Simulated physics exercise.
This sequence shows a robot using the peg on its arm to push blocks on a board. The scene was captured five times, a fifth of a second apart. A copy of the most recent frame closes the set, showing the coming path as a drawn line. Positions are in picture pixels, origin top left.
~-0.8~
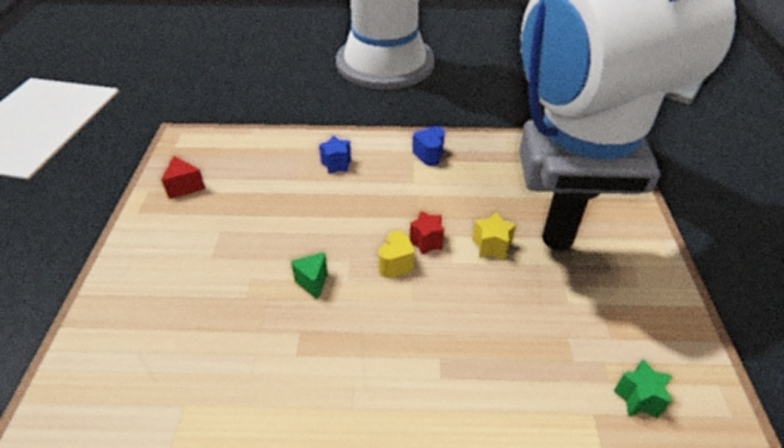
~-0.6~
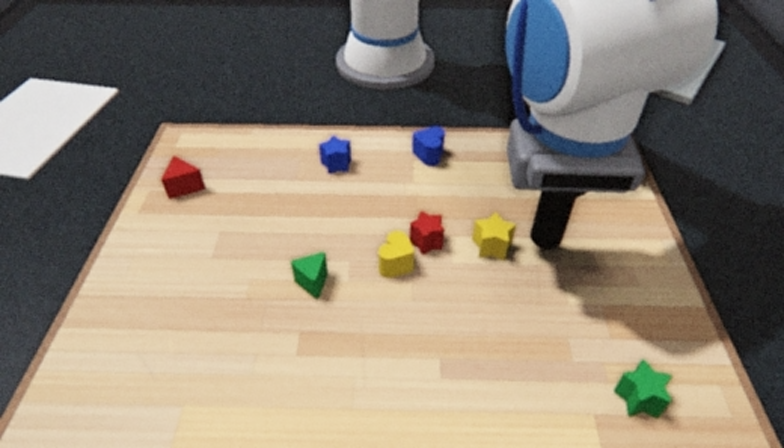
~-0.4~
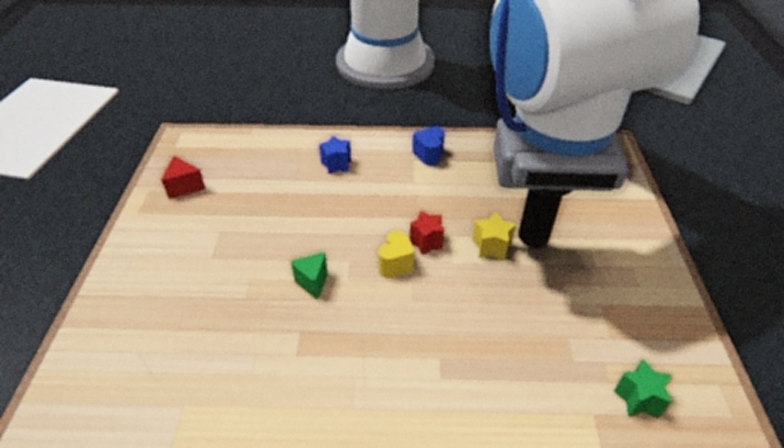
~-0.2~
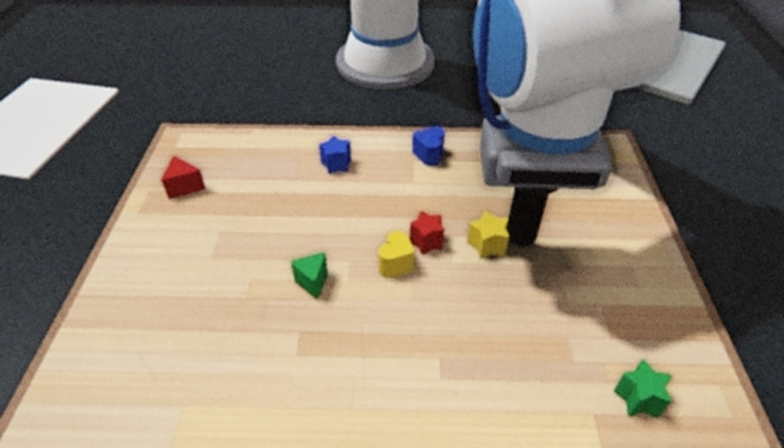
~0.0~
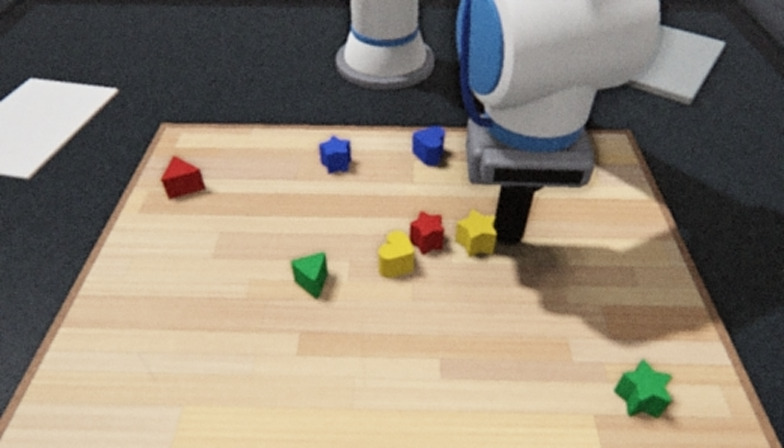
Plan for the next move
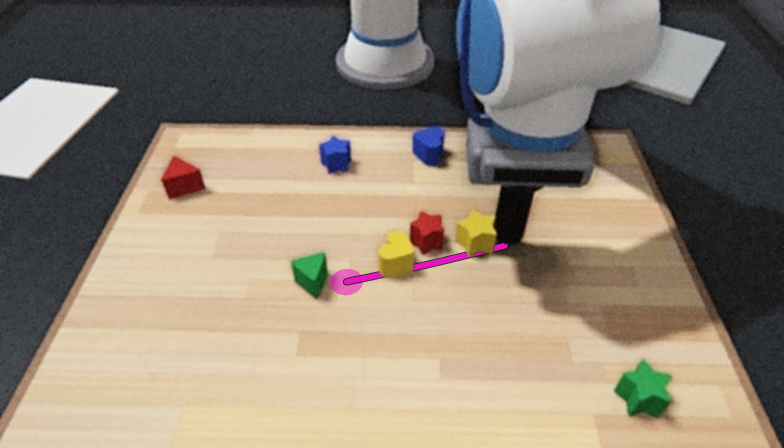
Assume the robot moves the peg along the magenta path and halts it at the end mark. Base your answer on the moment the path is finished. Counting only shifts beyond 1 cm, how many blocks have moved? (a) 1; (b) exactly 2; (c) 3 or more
Answer: C.
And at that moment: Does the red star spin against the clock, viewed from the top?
Yes
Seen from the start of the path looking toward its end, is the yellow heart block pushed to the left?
It seems not.
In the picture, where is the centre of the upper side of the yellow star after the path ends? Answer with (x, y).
The spot you're after is about (424, 222) in the image.
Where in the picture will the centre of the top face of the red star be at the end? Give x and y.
The answer is (394, 213).
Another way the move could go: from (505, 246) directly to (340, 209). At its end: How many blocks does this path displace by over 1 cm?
Two of them.
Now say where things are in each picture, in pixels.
The first frame shows peg tip (557, 241); block tops, green triangular piece (310, 264); yellow heart block (396, 245); red star (428, 222); yellow star (496, 227).
The second frame shows peg (545, 239); blocks unchanged.
The third frame shows peg (533, 238); blocks unchanged.
The fourth frame shows peg (521, 236); yellow star (491, 225).
The fifth frame shows peg (508, 234); green triangular piece (310, 264); yellow heart block (396, 245); red star (428, 222); yellow star (479, 223).
Path on the board, from (505, 246) directly to (346, 282).
The first path, step by step. One third of the way, peg (454, 247); red star (402, 217), turned 15° anticlockwise; yellow star (433, 222), turned 40° clockwise.
Two thirds of the way, peg (401, 259); yellow heart block (370, 246), turned 35° clockwise; red star (394, 213), turned 35° anticlockwise; yellow star (424, 222), turned 80° clockwise.
At the end, peg (345, 271); green triangular piece (306, 265), turned 15° anticlockwise; yellow heart block (329, 242), turned 70° clockwise; red star (394, 213), turned 35° anticlockwise; yellow star (424, 222), turned 80° clockwise.
